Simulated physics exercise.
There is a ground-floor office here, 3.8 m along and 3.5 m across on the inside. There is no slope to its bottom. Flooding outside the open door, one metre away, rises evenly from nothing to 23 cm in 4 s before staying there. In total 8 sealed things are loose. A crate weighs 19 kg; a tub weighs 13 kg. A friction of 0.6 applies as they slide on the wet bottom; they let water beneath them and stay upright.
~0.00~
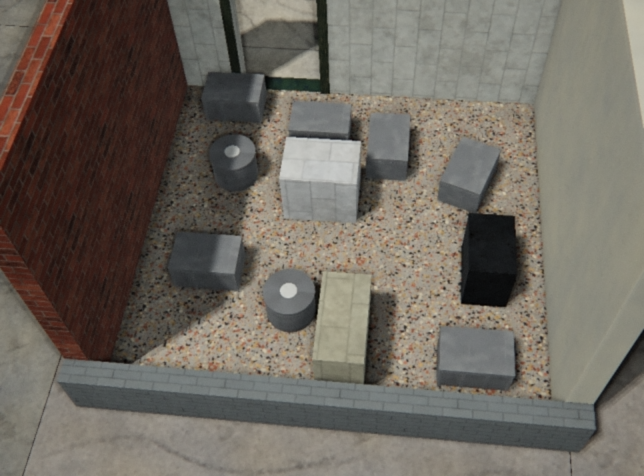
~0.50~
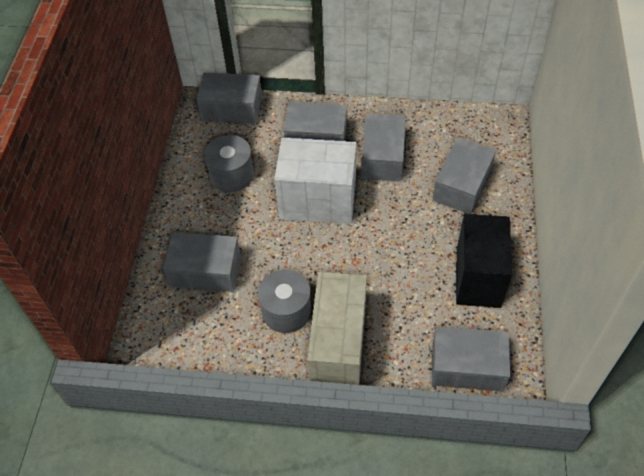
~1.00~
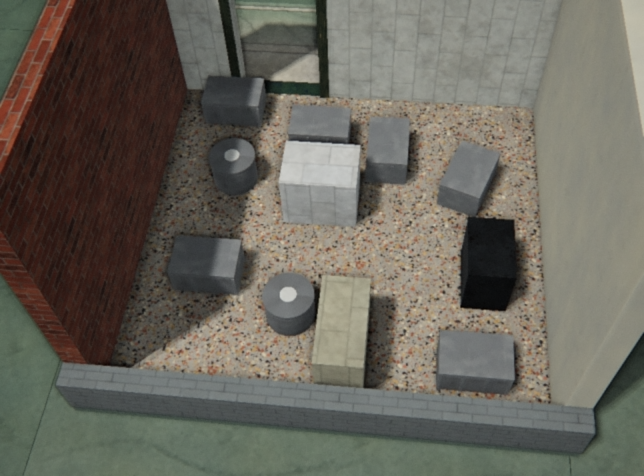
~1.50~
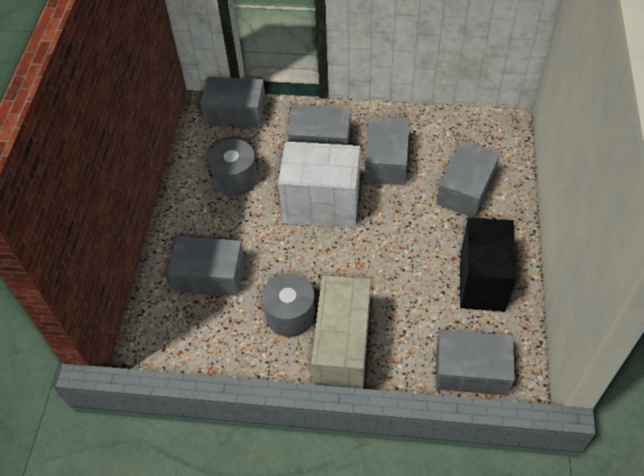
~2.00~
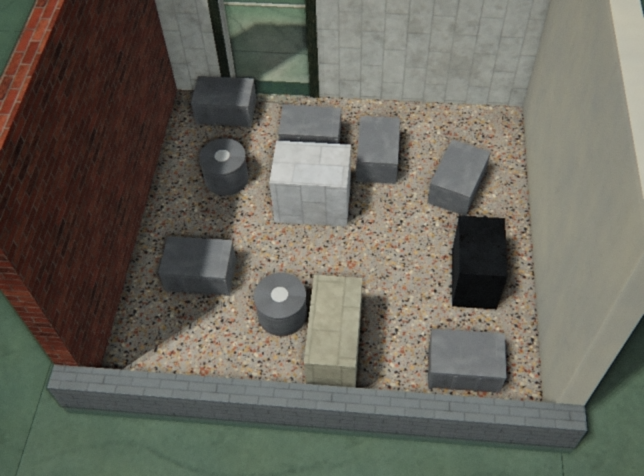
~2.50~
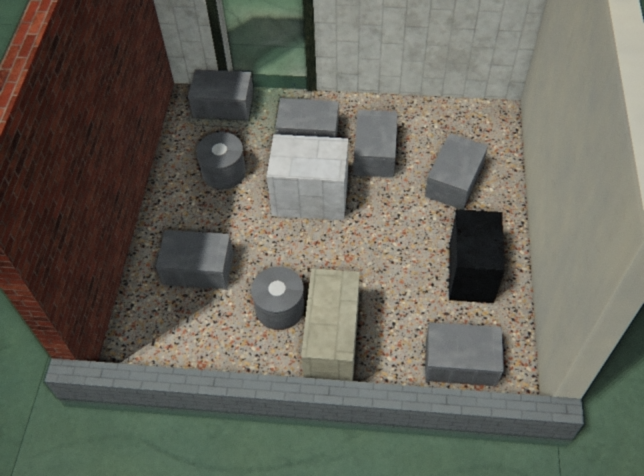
A small walled space with a speckled, pebble-like floor is seen from high above, a red brick wall at left, a pale wall at right and a doorway at the back. Grey blocks, two round grey drums, a white box, a black box and a cream box stand about. The ground outside turns from grey to green, greenish water edges in at the doorway, and the objects stay put as the camera shifts slightly.
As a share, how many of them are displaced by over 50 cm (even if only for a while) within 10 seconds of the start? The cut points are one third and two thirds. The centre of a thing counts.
The portion should come out one third up to two thirds.
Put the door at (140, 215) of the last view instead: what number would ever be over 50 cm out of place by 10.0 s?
Then 2 of them would.
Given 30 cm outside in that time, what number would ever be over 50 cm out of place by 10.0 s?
6.
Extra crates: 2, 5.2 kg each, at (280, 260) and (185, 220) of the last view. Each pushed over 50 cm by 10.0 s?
One by one: Above; above.
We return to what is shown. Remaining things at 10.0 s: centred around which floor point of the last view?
Close to (323, 251).
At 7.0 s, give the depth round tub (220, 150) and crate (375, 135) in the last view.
Some 10 cm at the first, some 4 cm at the second.
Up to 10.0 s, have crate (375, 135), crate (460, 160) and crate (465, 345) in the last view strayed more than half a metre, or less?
Order as asked - a smaller shift, a smaller shift, a smaller shift.
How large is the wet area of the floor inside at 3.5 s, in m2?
At that time the wet patch spans about 2.0 m2.
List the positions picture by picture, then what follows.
In the first picture, a crate at (233, 87), on the bottom; a crate at (205, 252), on the bottom; water covers 0.0 m2; 0 of 8 have shifted.
In the second picture, a crate at (228, 87), on the bottom; a crate at (201, 253) rests on the ground; water covers 0.0 m2; 0 of 8 have shifted.
In the third picture, a crate at (233, 91), on the bottom; a crate at (205, 256), on the bottom; 0.0 m2 under water; 0 of 8 have shifted.
In the fourth picture, a crate at (232, 91), on the bottom; a crate at (204, 257) rests on the ground; water covers 0.0 m2; 0 of 8 have shifted.
In the fifth picture, a crate at (223, 91), on the bottom; a crate at (196, 257), on the bottom; 0.0 m2 under water; 0 of 8 have shifted.
In the sixth picture, a crate at (220, 84), on the bottom; a crate at (193, 250) rests on the ground; 0.4 m2 under water; 0 of 8 have shifted.
After 3.5 s 0 of 8 are over 50 cm from their spots; 0 afloat.
After 4.5 s 1 of 8 are over 50 cm from their spots; 0 afloat.
After 7.0 s 3 of 8 are over 50 cm from their spots; 3 afloat.
After 10.0 s 5 of 8 are over 50 cm from their spots, and 5 have been at some point; 4 afloat.
